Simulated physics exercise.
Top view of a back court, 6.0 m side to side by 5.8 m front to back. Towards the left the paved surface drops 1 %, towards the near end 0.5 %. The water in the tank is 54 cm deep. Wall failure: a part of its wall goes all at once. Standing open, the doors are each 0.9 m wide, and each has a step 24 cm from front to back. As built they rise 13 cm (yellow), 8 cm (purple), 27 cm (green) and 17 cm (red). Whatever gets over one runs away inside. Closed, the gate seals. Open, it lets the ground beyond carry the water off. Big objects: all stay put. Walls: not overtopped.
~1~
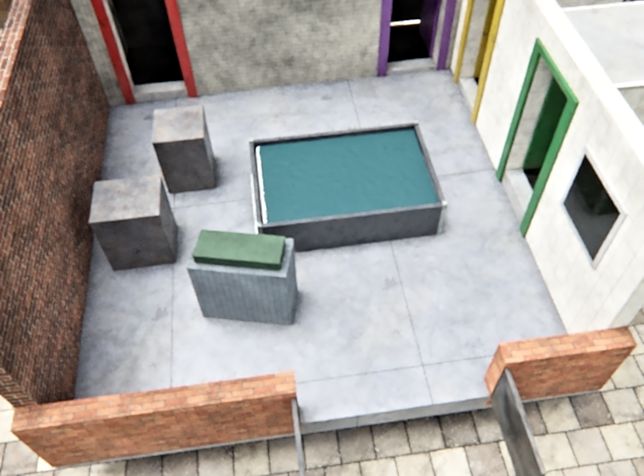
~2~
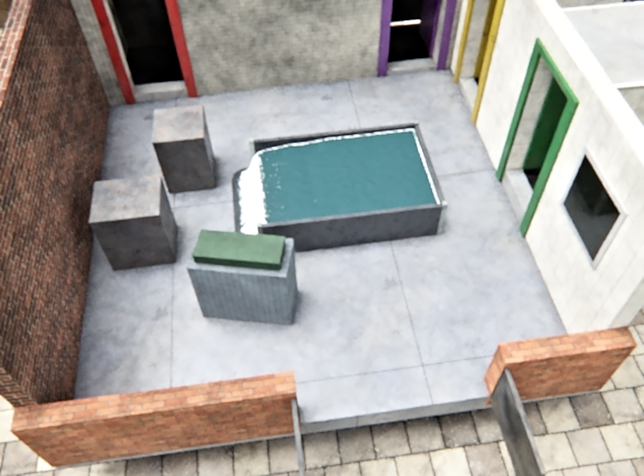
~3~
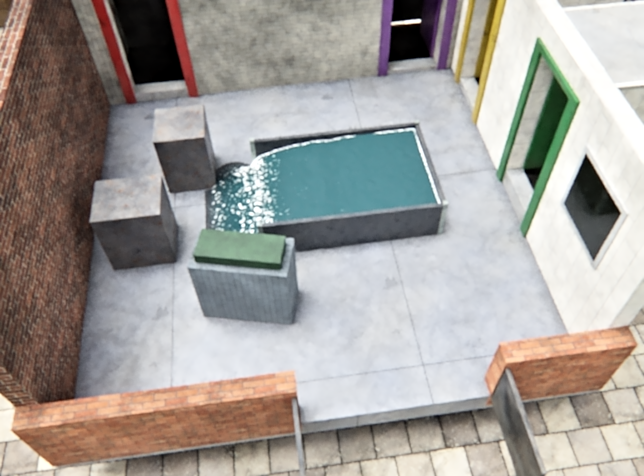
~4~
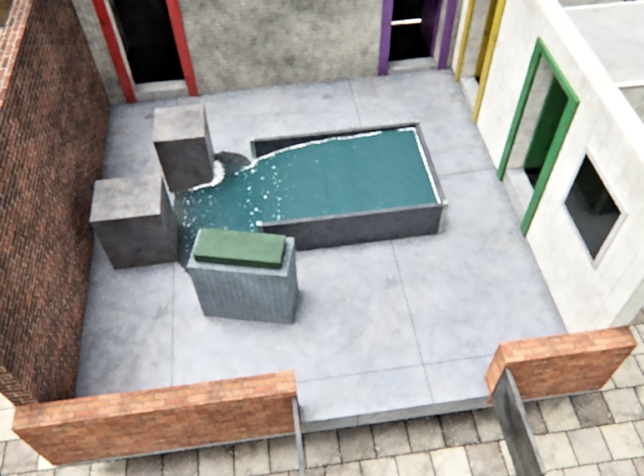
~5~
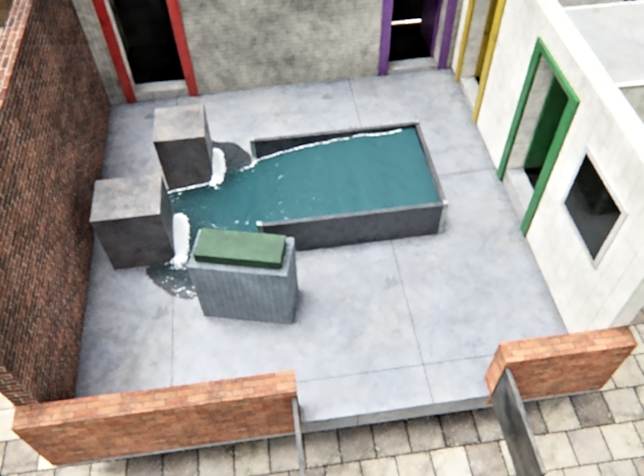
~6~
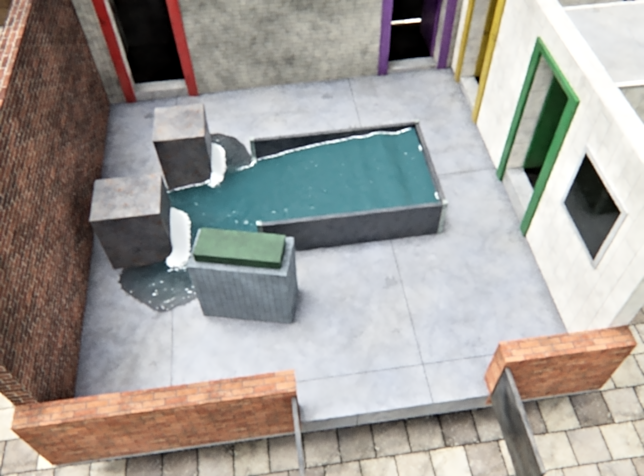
Water bursting from the left end of a large rectangular tank, foaming across a grey courtyard floor and spreading between grey blocks.
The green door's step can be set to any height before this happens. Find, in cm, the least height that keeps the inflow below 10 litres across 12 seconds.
The least height is about 6.5 cm.
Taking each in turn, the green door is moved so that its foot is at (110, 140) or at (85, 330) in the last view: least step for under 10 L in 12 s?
In turn: About 10.5 cm, about 17 cm.
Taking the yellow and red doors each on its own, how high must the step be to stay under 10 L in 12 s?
Some 6.5 cm for yellow, some 14.0 cm for red.
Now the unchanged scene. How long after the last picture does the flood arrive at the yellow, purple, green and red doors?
Yellow: 4.0 s; purple: 2.8 s; green: 5.5 s; red: 1.1 s.
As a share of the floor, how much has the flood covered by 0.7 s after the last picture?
I'd say near 25 percent.
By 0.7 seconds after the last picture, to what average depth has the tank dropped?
Average depth: Approx. 33 cm.
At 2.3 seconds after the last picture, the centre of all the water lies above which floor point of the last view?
Around (213, 222).
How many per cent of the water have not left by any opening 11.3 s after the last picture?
Water still present: Approx. 90 %.
Then, 0.7 s after the last picture water covers 25 % of the floor, deepest (39 cm) near (184, 234); it has not reached the green door.
Then, 2.3 s after the last picture water covers 45 % of the floor, deepest (34 cm) near (87, 431); it has not reached the green door.
Then, 11.3 s after the last picture water covers 100 % of the floor, deepest (8 cm) near (71, 433); 5 cm at the green door, 0 litres in over its 27 cm step.
At the green door as built, the water peaked near 10 cm, 8.7 s after the last picture.
With a step of 5.5 cm, 17 litres would have come in within the 12 s; with 7.5 cm, 4 litres. So under 10 litres takes about 6.5 cm.
